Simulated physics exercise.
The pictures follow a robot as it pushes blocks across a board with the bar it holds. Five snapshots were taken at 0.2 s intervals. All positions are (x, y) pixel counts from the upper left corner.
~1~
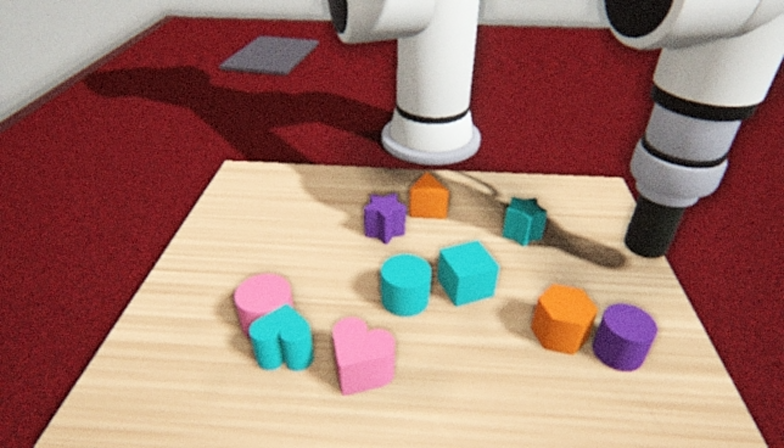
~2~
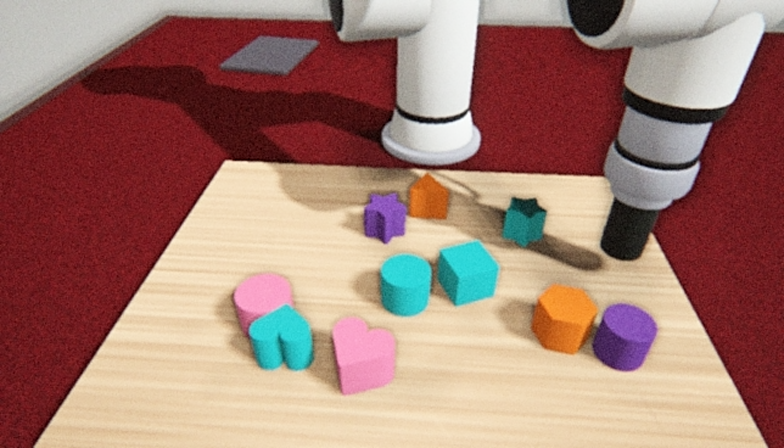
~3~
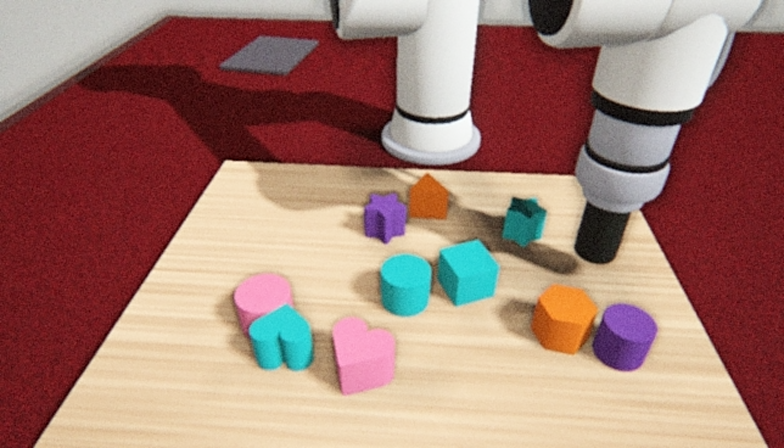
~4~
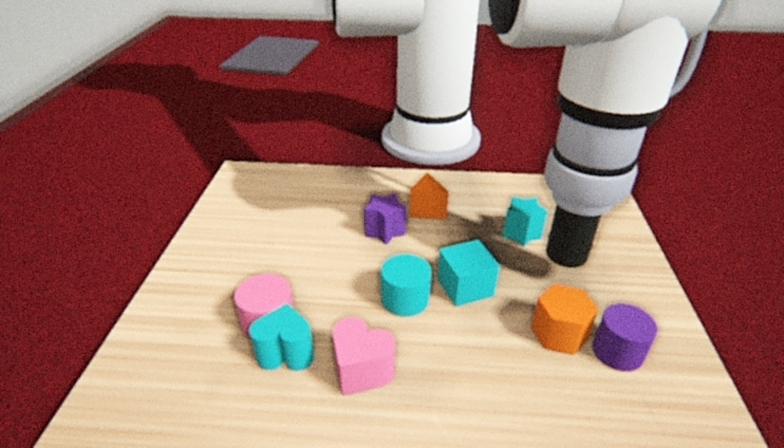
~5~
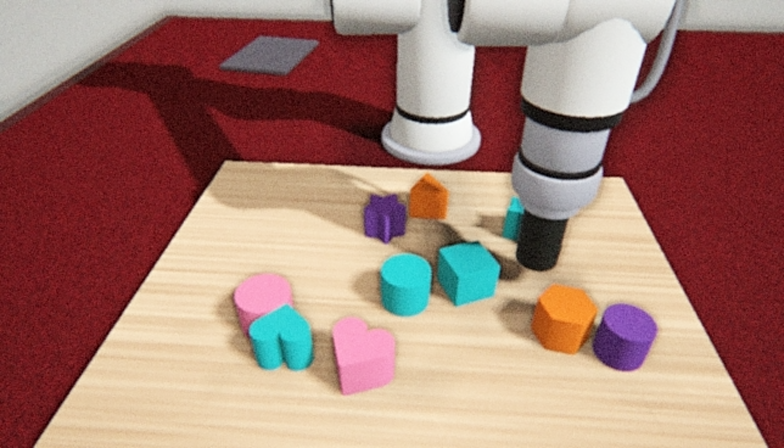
On a wooden tabletop, a robot arm's dark tip moving left past an orange hexagonal block toward a turquoise cube, blocks staying still.
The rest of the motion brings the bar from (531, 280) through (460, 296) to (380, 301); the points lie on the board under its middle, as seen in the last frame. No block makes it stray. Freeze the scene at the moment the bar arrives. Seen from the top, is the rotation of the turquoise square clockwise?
It seems so.
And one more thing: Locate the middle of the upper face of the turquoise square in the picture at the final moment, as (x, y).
It should be at about (334, 270).
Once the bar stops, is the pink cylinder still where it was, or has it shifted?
That block is going to get moved.
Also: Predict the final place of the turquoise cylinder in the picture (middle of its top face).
Roughly at (284, 272).
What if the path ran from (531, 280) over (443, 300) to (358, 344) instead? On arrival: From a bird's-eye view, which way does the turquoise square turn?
Looking down, my answer is that the turquoise square rotates clockwise.
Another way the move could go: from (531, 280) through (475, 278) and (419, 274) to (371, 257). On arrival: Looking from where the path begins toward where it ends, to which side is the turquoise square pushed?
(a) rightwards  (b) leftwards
Correct choice: B.
On the path given first. One third of the way, bar (488, 270); turquoise cylinder (397, 270); turquoise square (444, 262), turned 20° clockwise.
Two thirds of the way, bar (435, 277); turquoise cylinder (341, 274); turquoise square (390, 269), turned 20° clockwise.
At the end, bar (380, 280); pink cylinder (237, 295); turquoise cylinder (284, 272); turquoise square (334, 270), turned 25° clockwise; orange hexagon still.
